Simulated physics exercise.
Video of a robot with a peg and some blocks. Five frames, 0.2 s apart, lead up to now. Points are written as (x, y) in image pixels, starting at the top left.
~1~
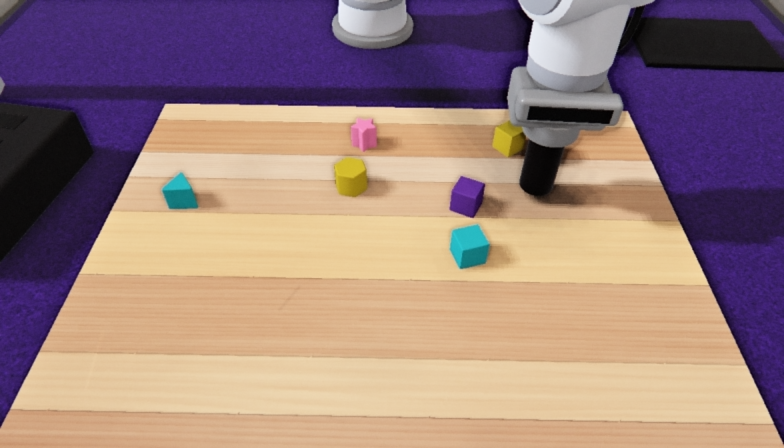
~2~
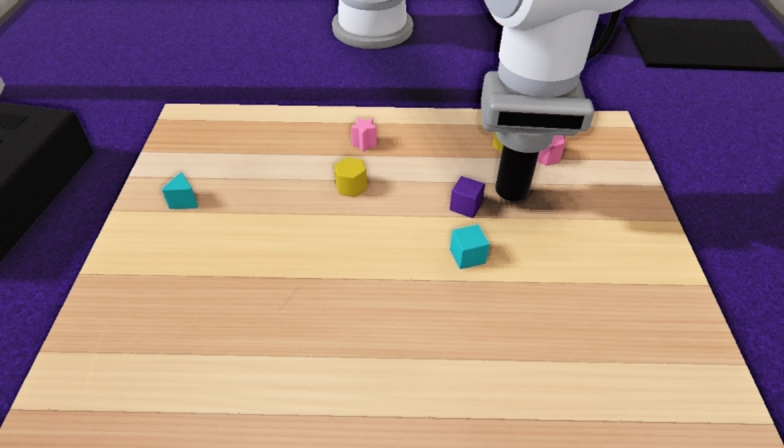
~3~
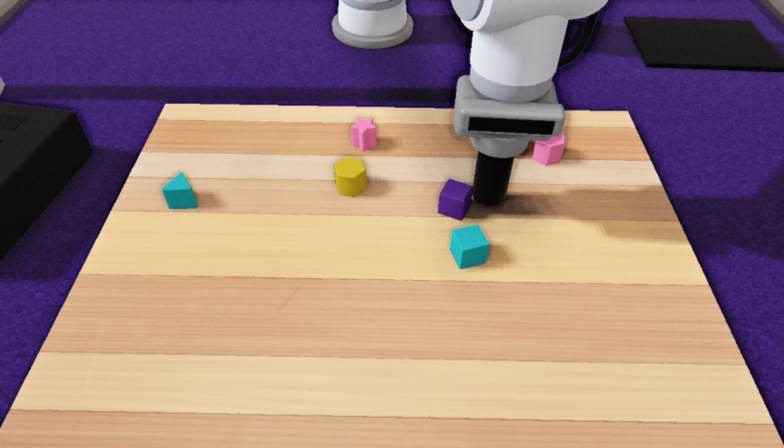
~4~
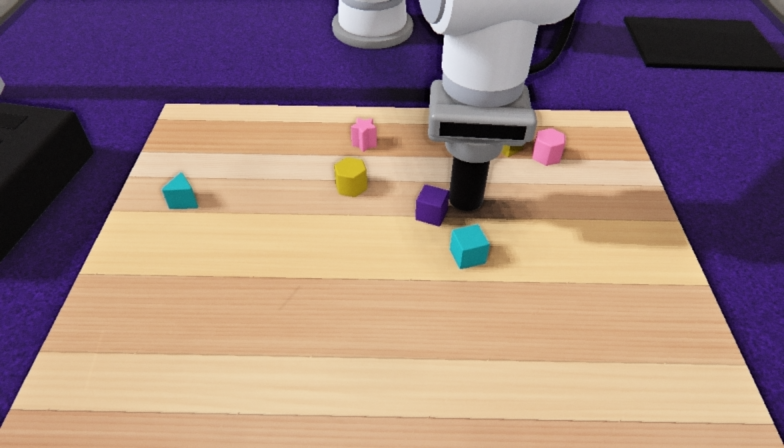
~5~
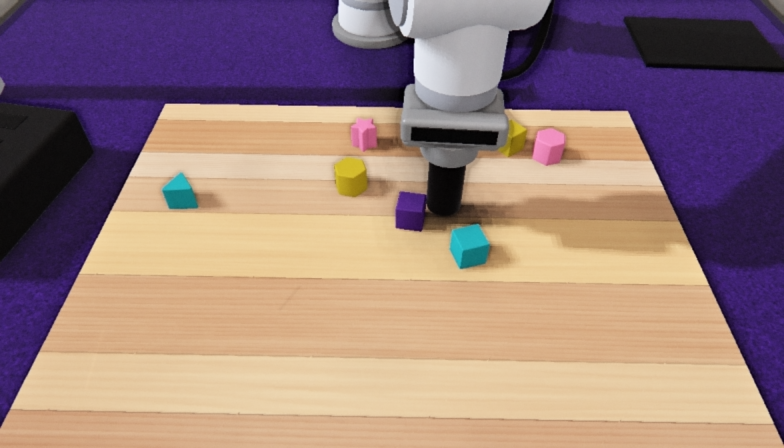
On a wooden board with several colored blocks, a robot arm moved its black peg left to the purple block and pushed it leftward, past the turquoise square block, which stayed still.
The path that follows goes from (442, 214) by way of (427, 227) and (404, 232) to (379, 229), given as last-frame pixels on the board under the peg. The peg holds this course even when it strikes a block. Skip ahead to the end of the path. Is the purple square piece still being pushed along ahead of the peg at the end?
Yes, that is how it ends up.
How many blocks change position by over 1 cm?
Displaced: One.
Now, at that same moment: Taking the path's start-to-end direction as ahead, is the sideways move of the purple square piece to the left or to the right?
Moves right.
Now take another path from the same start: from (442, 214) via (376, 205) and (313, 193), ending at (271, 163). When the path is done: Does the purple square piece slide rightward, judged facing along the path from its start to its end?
It seems not.
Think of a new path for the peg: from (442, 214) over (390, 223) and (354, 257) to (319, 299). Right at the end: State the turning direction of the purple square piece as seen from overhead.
Verdict: Clockwise.
On the path given first. Halfway along, peg (417, 224); purple square piece (385, 206), turned 20° clockwise.
At the end, peg (379, 221); purple square piece (347, 205); turquoise square piece still.
